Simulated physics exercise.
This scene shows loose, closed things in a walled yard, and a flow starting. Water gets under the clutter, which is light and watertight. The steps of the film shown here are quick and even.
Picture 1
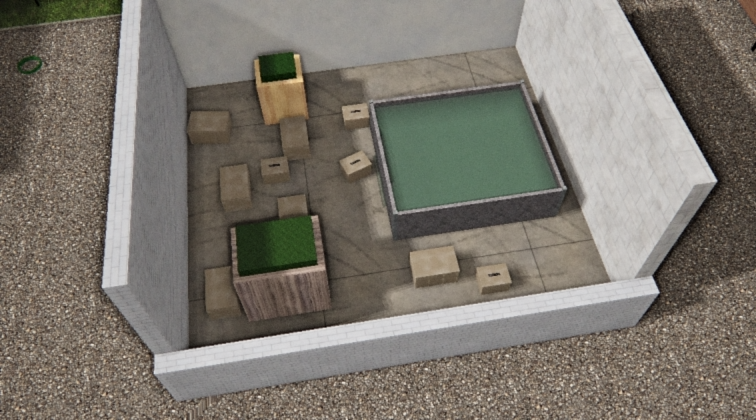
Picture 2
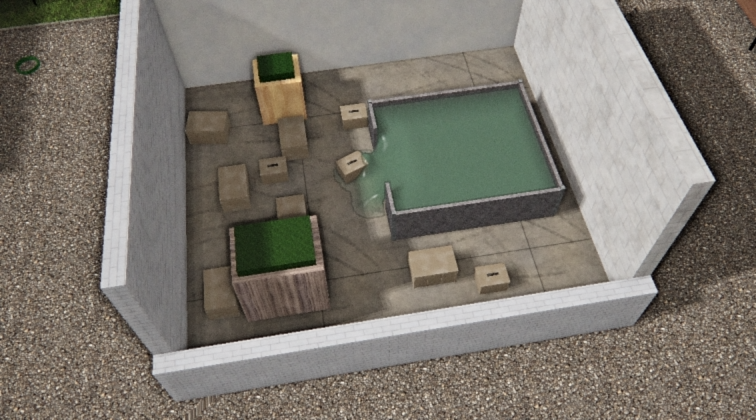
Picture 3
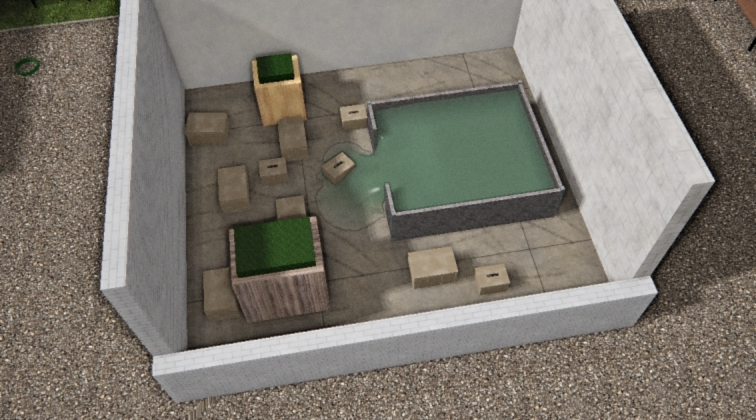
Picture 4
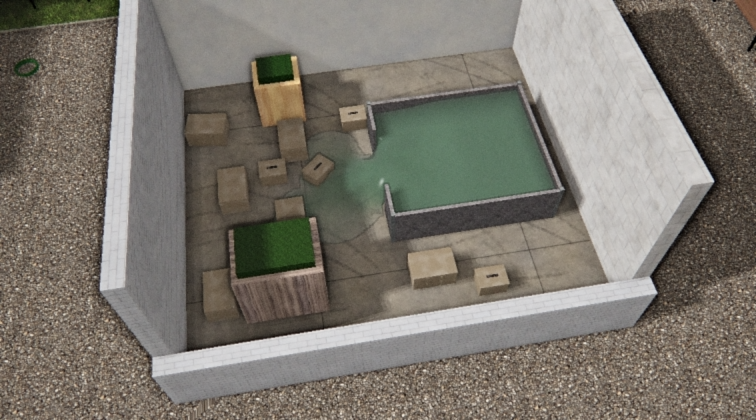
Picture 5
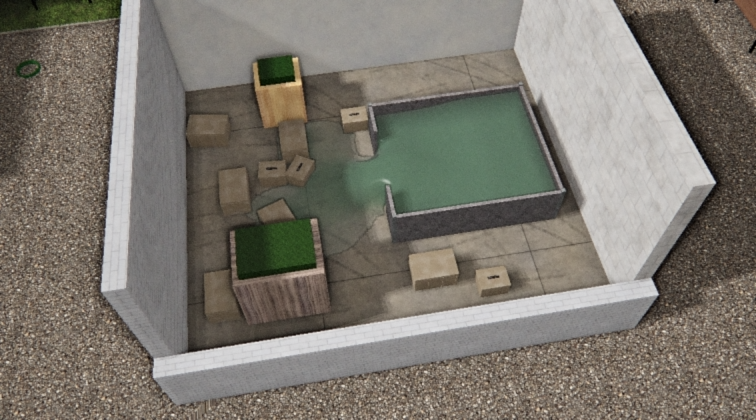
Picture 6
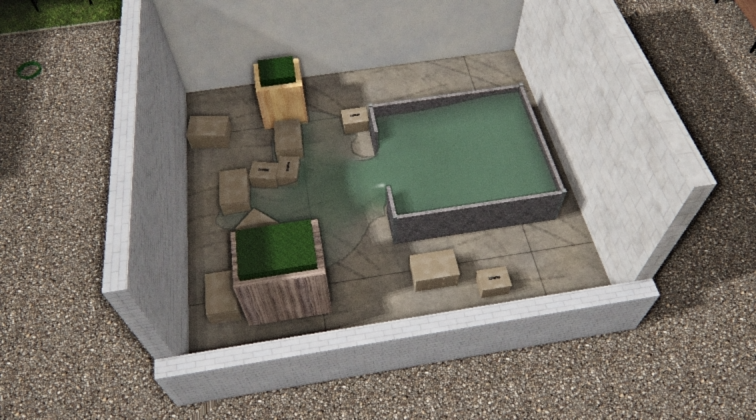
Green water poured out through a gap in the left side of a raised pool and spread across the walled yard, pushing a small box left toward others, then shifting a few more near the planters.
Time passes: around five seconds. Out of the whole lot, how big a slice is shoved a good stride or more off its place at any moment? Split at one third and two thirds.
A slice of two thirds or more.
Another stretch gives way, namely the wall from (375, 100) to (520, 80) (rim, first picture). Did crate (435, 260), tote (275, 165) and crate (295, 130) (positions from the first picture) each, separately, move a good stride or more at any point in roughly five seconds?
First stays short of it, second covers that distance, third covers that distance.
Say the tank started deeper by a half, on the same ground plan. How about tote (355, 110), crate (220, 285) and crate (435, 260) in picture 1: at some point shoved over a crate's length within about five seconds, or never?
First: Falls short; second: Goes past it; third: Goes past it.
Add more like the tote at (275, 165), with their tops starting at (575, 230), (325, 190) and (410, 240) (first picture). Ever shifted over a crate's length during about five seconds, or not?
Copy by copy, in order: Largely stays, relocated, largely stays.
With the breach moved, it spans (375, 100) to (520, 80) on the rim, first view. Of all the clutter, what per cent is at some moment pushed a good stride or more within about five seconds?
About 60 per cent.
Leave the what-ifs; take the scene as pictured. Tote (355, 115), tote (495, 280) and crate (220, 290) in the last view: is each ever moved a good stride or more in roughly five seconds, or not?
Here's how it goes one after another: Remained close, remained close and traveled a good way.
A moment on, 5 of 10 are well off their spots; 1 afloat.
Next, 6 of 10 are well off their spots; 6 afloat.
Later, 7 of 10 are well off their spots; 7 afloat.
In the end, 8 of 10 are well off their spots, and 8 have been at some point; 8 afloat.
